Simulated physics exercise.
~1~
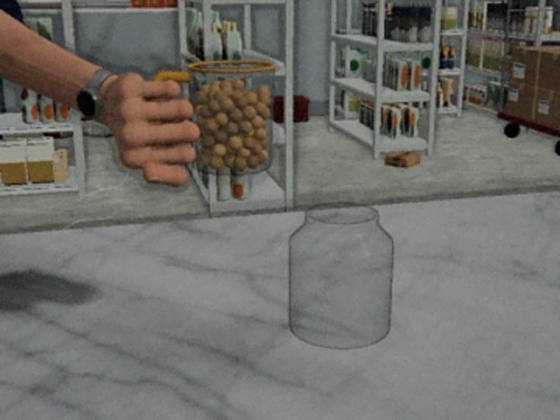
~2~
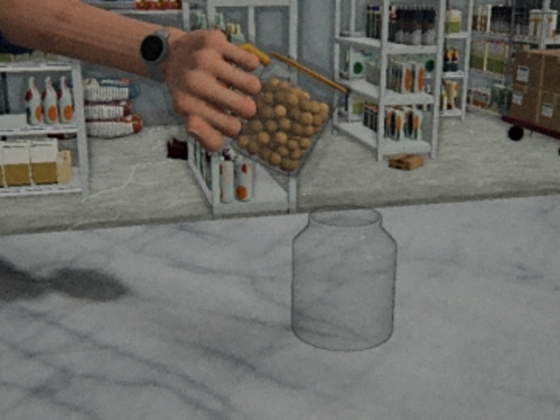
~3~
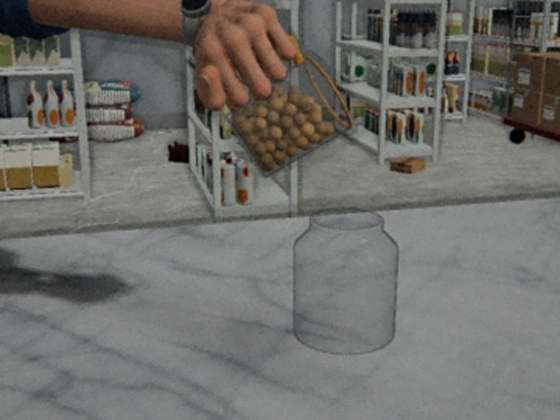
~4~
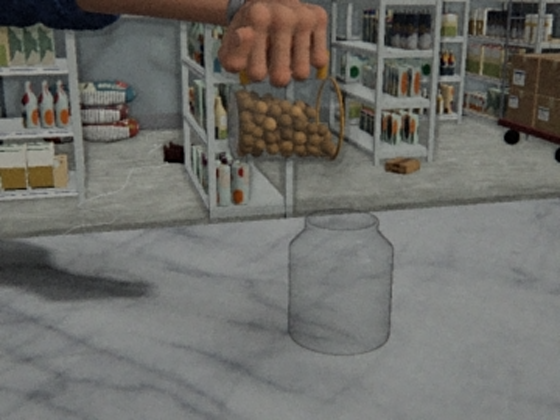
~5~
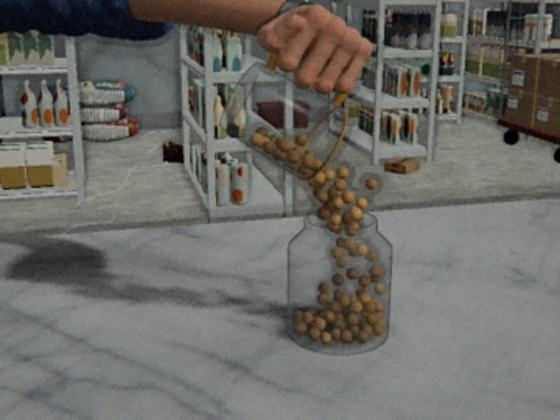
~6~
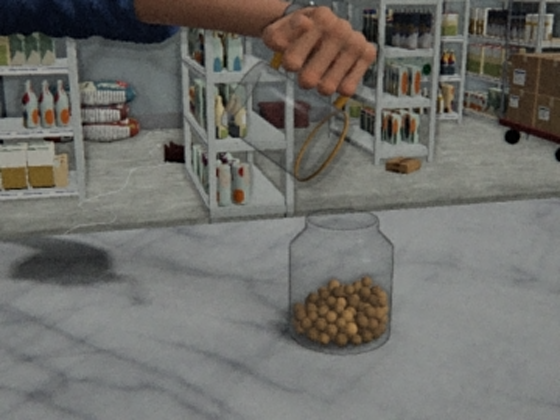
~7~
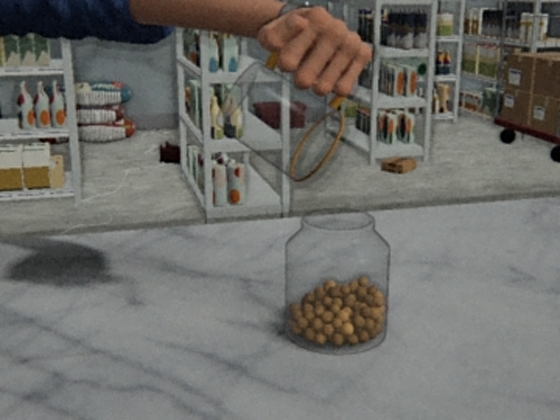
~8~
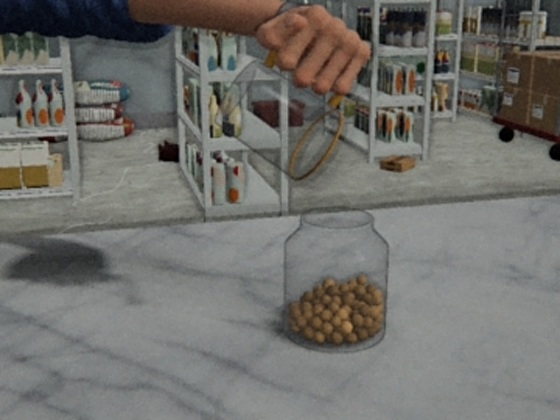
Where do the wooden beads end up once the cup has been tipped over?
The bulk of them lies in the glass jar, with hardly any spilt on the marble surface and hardly any left in the cup.
